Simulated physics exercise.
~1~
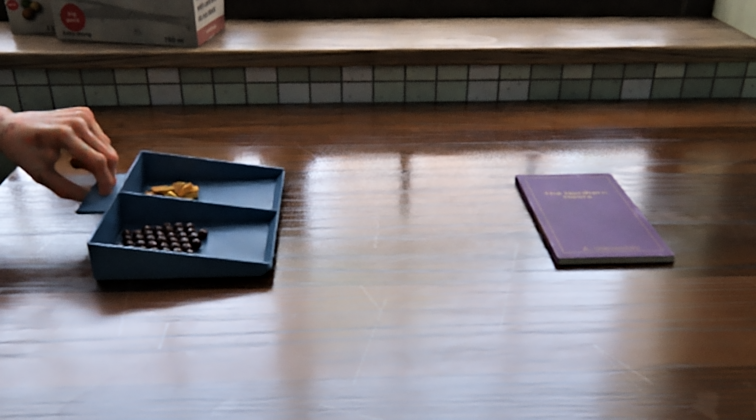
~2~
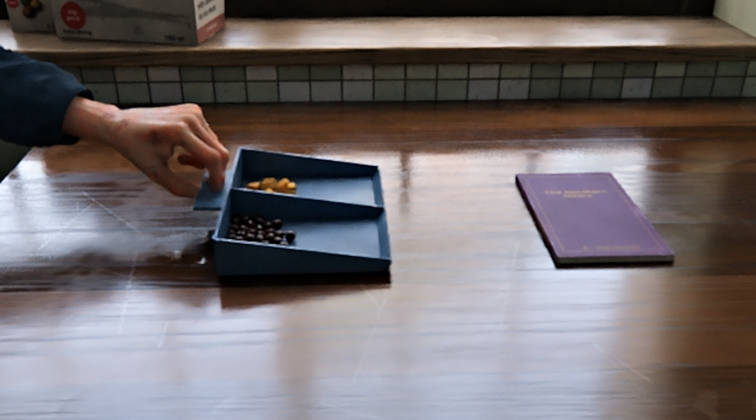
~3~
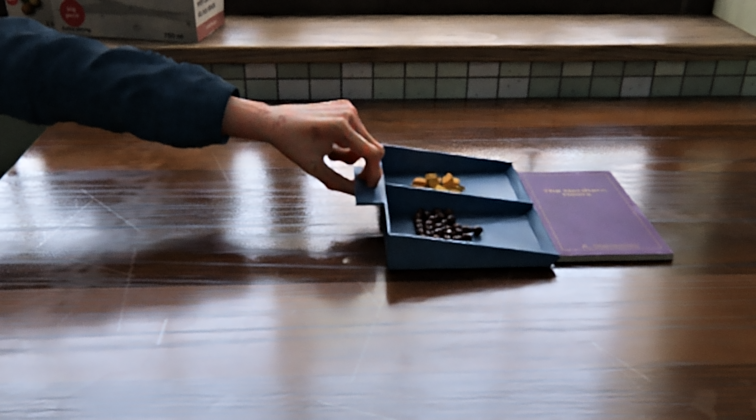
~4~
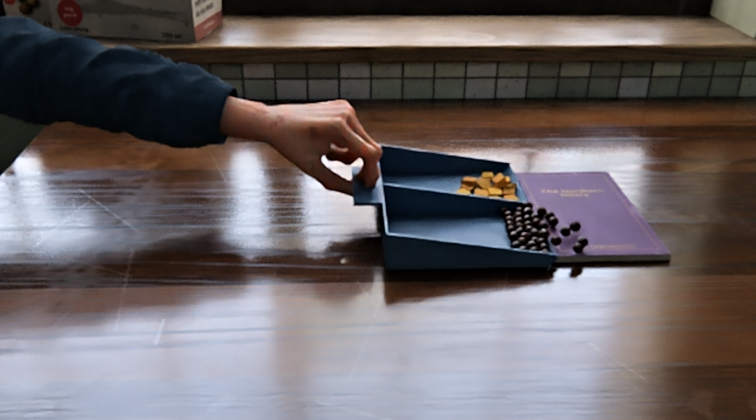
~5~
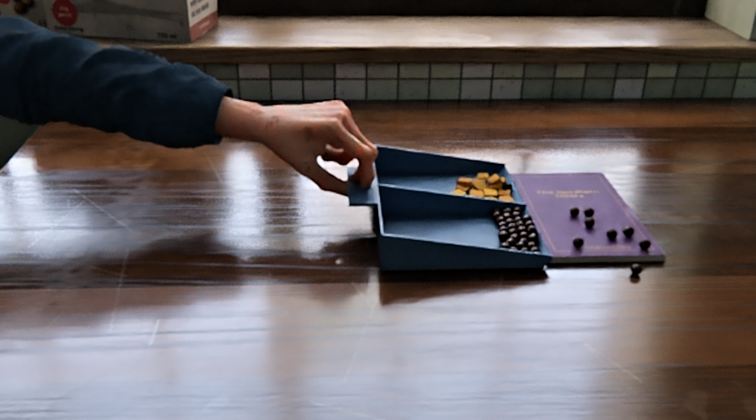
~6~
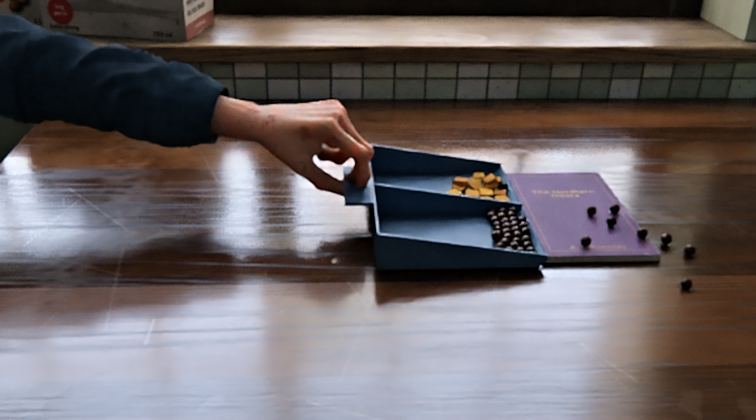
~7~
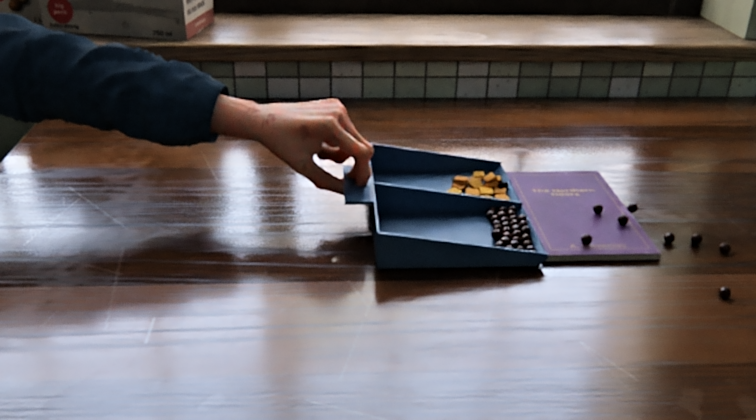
At the start, a hand holds the tab of a blue two-part tray on a glossy wooden table, with dark round beads in the front section and yellowish pieces in the back. The hand slides the tray to the right towards a thin purple book lying flat. The tray reaches the book and stops, and both lots slide forward inside it. Several dark beads spill over the front rim onto the book, and some roll on across the table. At the end, most of the beads and all the yellowish pieces rest inside against the rim.
